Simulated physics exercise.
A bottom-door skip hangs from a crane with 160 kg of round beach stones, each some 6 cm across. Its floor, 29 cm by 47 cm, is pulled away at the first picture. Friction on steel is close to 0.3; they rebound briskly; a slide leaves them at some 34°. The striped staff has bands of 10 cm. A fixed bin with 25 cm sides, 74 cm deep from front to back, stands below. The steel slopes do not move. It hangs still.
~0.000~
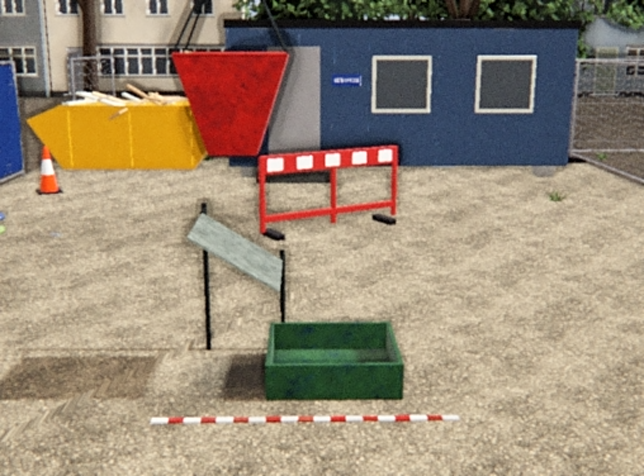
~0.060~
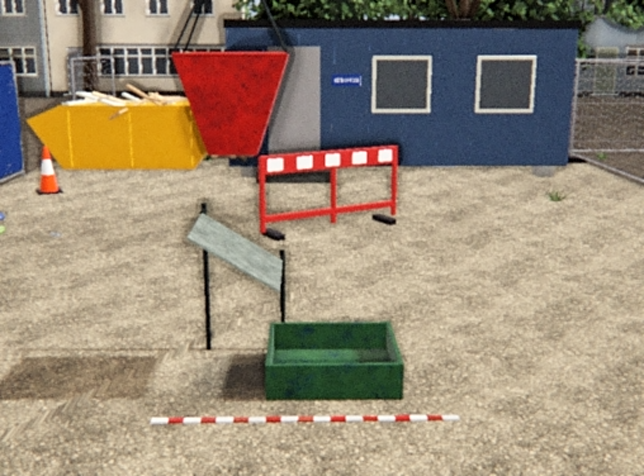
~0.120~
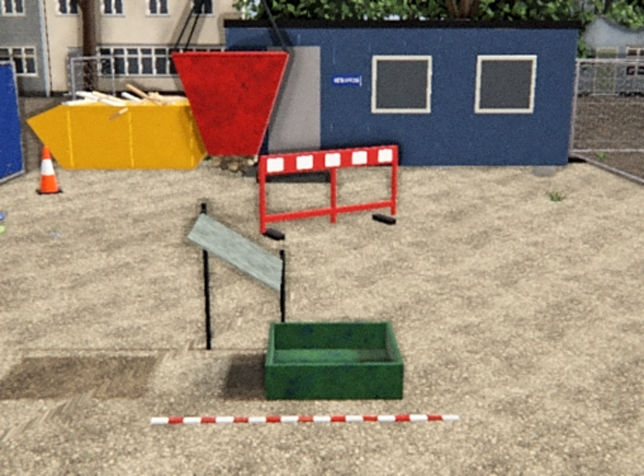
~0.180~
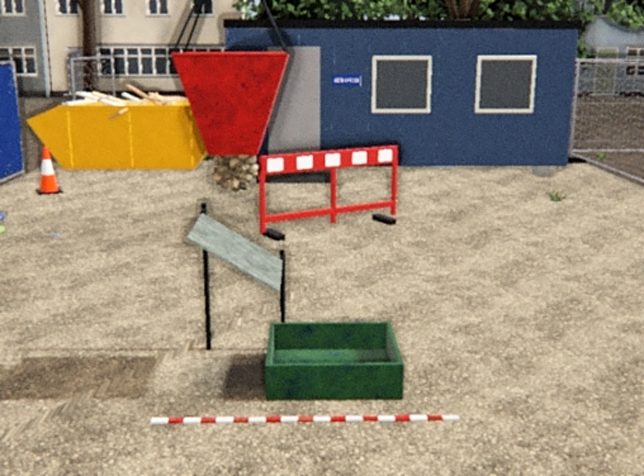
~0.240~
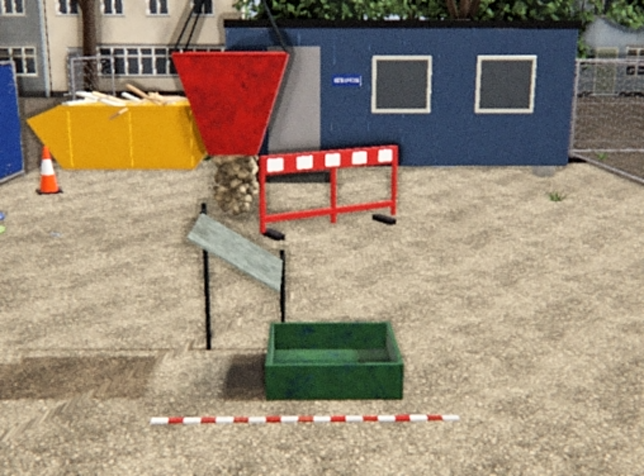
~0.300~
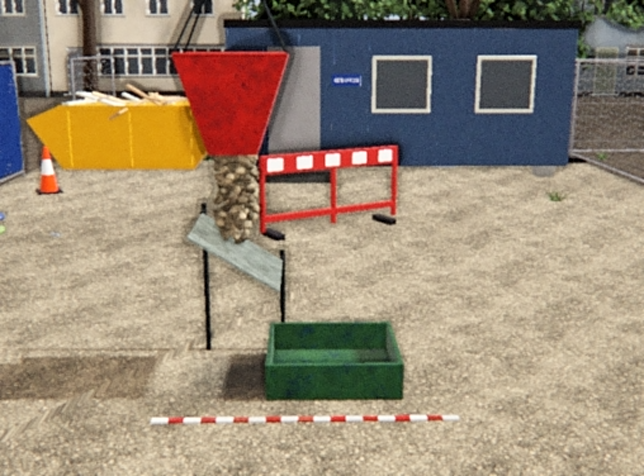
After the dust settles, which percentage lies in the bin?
Roughly 60 per cent ends in the bin.
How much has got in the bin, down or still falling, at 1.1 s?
Some 55 per cent.
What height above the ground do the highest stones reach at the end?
About 26 cm.
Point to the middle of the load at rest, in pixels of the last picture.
Near (361, 365).
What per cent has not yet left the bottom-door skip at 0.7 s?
It holds some 0 per cent.
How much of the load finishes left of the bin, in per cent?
Some 5 per cent of the load.
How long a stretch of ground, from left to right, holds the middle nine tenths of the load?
About 120 cm.
After 0.7 s, 1 % in the bottom-door skip, 39 % on the steel, 24 % falling or lying left of the bin, 27 % falling or lying in the bin, 9 % falling or lying beside or right of the bin; the stones farthest right are at (387, 351).
After 1.1 s, 0 % in the bottom-door skip, 8 % on the steel, 5 % falling or lying left of the bin, 56 % falling or lying in the bin, 31 % falling or lying beside or right of the bin; the stones farthest right are at (449, 369).
After 1.7 s, 0 % in the bottom-door skip, 3 % falling or lying left of the bin, 60 % falling or lying in the bin, 37 % falling or lying beside or right of the bin; the stones farthest right are at (547, 386).
After 2.6 s, 0 % in the bottom-door skip, 3 % falling or lying left of the bin, 60 % falling or lying in the bin, 37 % falling or lying beside or right of the bin; the stones farthest right are at (609, 409).
After 4.5 s, 0 % in the bottom-door skip, 3 % left of the bin, 60 % in the bin, 37 % beside or right of the bin; the stones farthest right are at (610, 409).
